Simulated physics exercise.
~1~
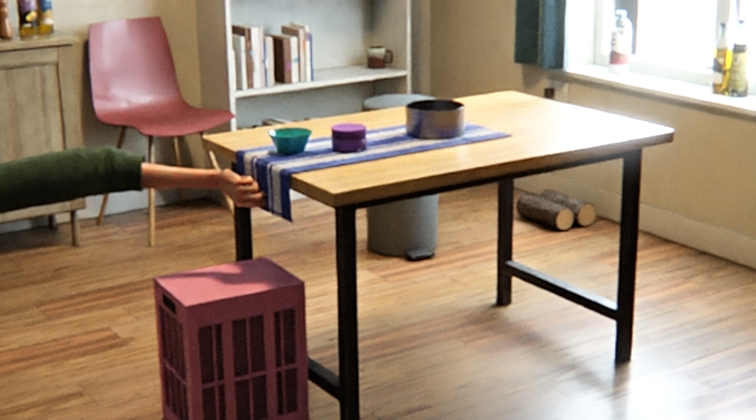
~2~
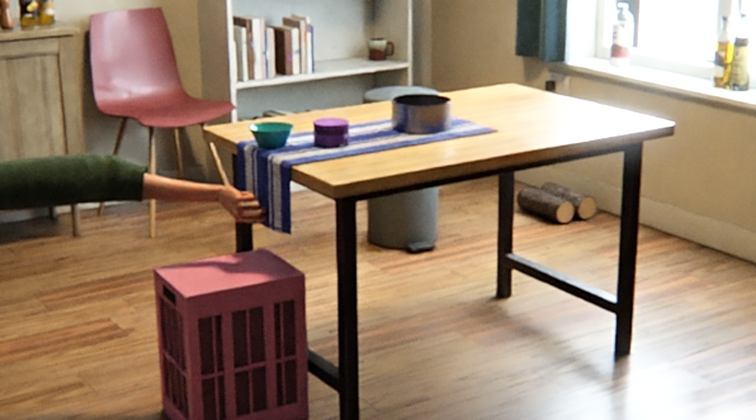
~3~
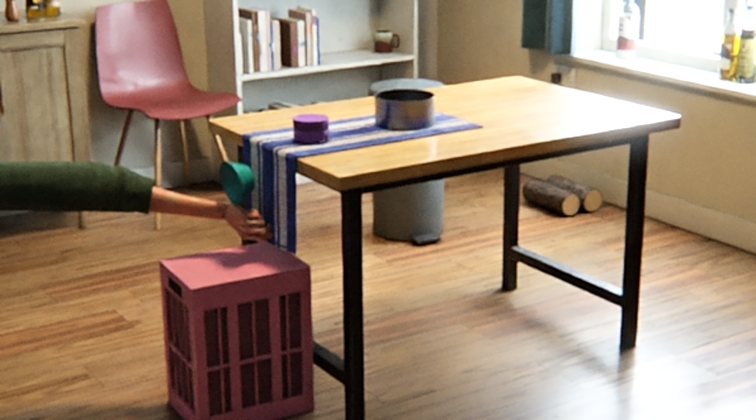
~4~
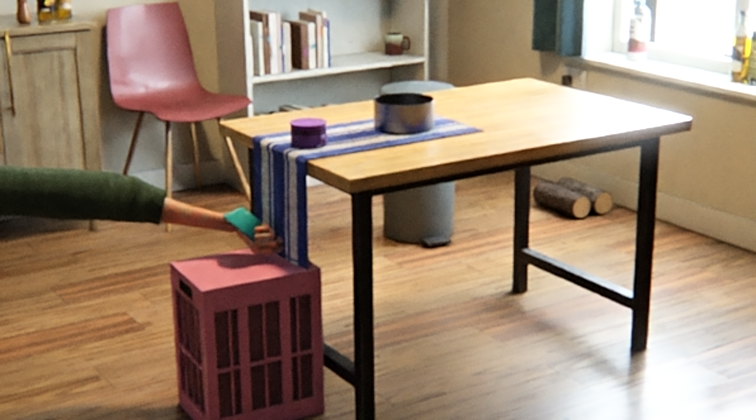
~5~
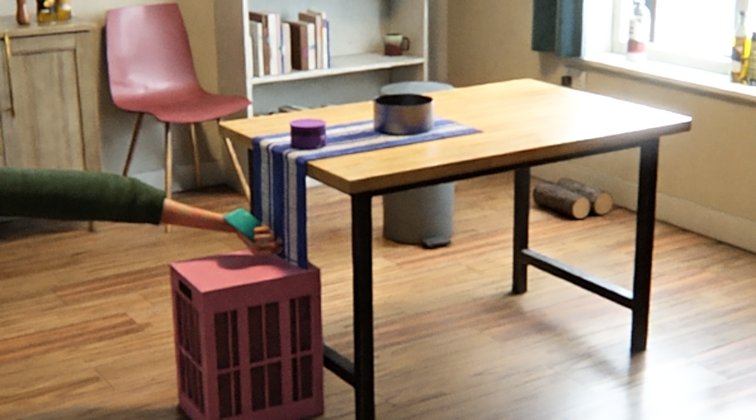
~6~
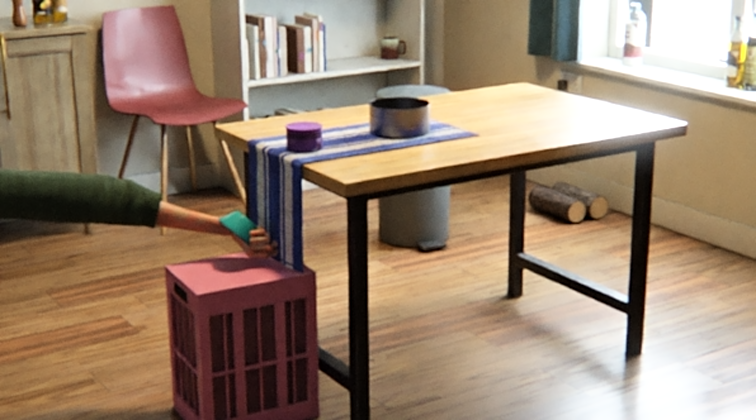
An arm in a dark green sleeve reaches in from the left of a sunlit room, seen from slightly above by a gently swaying camera, and holds the end of a blue striped tea towel on a wooden table. A turquoise bowl sits nearest the left edge, with a purple tub beside it, a dark pot farther right, and a pink crate on the floor below. The hand draws the cloth down, carrying all three leftward. The bowl tips over the edge and drops by the hand as the hem reaches the crate. It ends up against the hand just above the crate, while the tub and pot remain on the table.
